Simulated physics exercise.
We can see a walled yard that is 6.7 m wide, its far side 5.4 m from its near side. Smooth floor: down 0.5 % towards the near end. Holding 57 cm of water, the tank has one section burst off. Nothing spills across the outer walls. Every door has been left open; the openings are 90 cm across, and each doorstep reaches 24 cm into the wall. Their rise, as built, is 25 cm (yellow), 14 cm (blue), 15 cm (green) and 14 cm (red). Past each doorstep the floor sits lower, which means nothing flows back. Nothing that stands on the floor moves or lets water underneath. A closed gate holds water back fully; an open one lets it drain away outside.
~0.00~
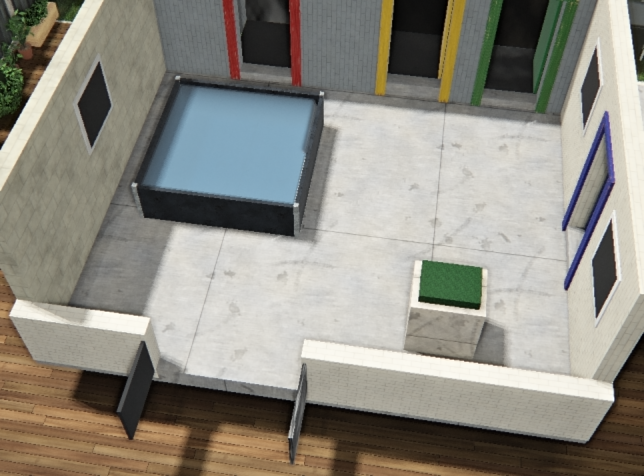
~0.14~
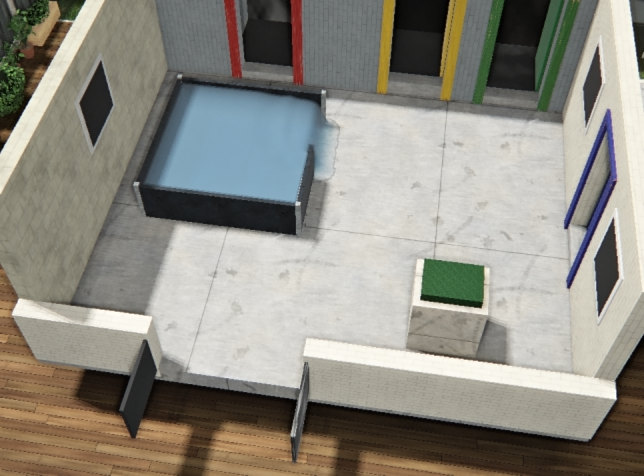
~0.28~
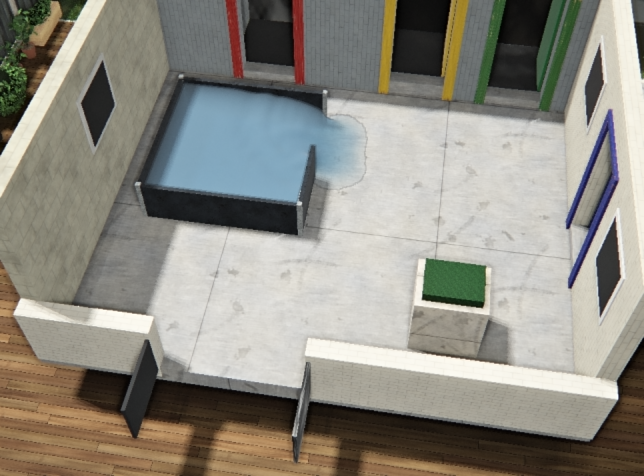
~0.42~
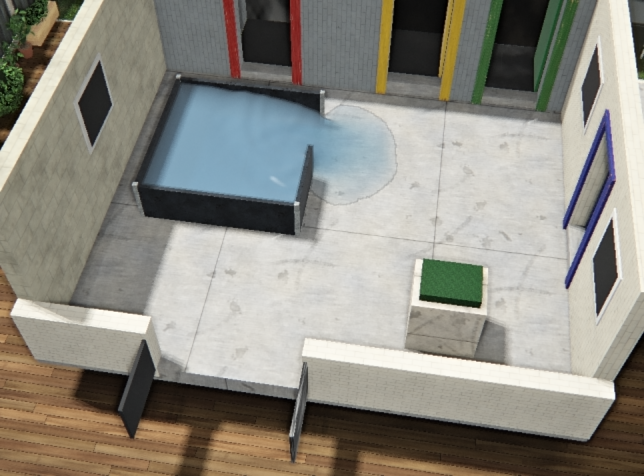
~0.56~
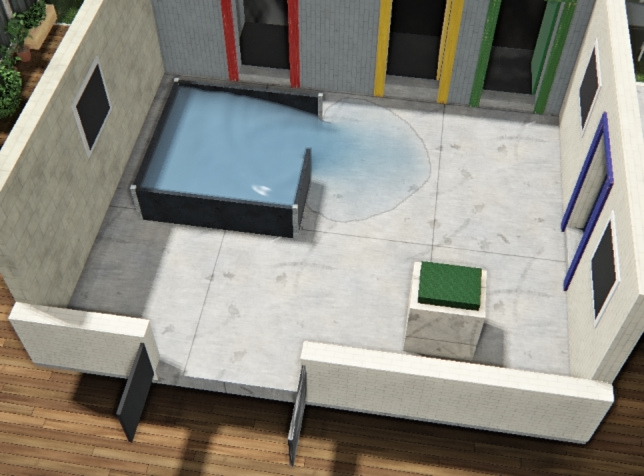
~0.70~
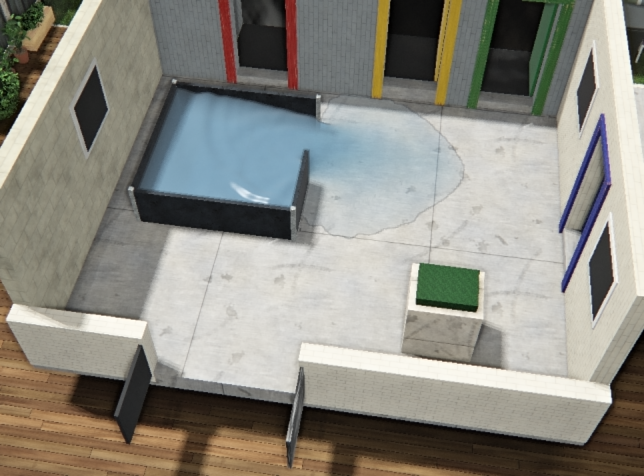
A walled yard with a pale, smooth floor and wooden decking outside is seen from high above its near side. A dark-sided tank of blue water stands at the back left, with red, yellow and green doorways along the grey far wall, a blue one on the right, and a green-topped block nearer. Water pours through a gap in the tank's right side and spreads rightward in a widening, thinning sheet, while the view shifts very slightly.
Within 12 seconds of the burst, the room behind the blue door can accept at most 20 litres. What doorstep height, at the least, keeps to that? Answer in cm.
I would say about 13 cm.
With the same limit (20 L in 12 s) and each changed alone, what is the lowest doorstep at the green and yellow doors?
About 19 cm at green and 14.0 cm at yellow.
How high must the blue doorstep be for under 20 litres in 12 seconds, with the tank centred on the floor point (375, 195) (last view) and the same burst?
That setup calls for roughly 11.5 cm.
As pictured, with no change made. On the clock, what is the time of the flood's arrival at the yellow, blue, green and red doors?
So yellow sees it at 0.8 s, blue at 1.8 s, green at 1.4 s and red at 3.0 s.
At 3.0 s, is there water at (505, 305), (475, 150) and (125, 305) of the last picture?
First wet through, second wet through, third bone-dry.
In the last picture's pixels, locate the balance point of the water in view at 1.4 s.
Centre of the water: Approx. (279, 170) px.
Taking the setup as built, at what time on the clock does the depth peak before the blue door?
The level tops out around 3.0 s.
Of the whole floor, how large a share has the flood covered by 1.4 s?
Some 30 in a hundred.
After 1.4 s water covers 30 % of the floor, deepest (30 cm) near (329, 145); it has not reached the blue door.
After 3.0 s water covers 45 % of the floor, deepest (33 cm) near (545, 129); 18 cm at the blue door, 3 litres in over its 14 cm doorstep.
After 12.0 s water covers 95 % of the floor, deepest (14 cm) near (180, 288); 10 cm at the blue door, 13 litres in over its 14 cm doorstep.
At the blue door as built, the water arrived by 1.8 s and peaked near 18 cm at 3.0 s.
With a doorstep of 12 cm, 31 litres would have come in within the 12 s; with 16 cm, 4 litres. So under 20 litres takes about 13 cm.
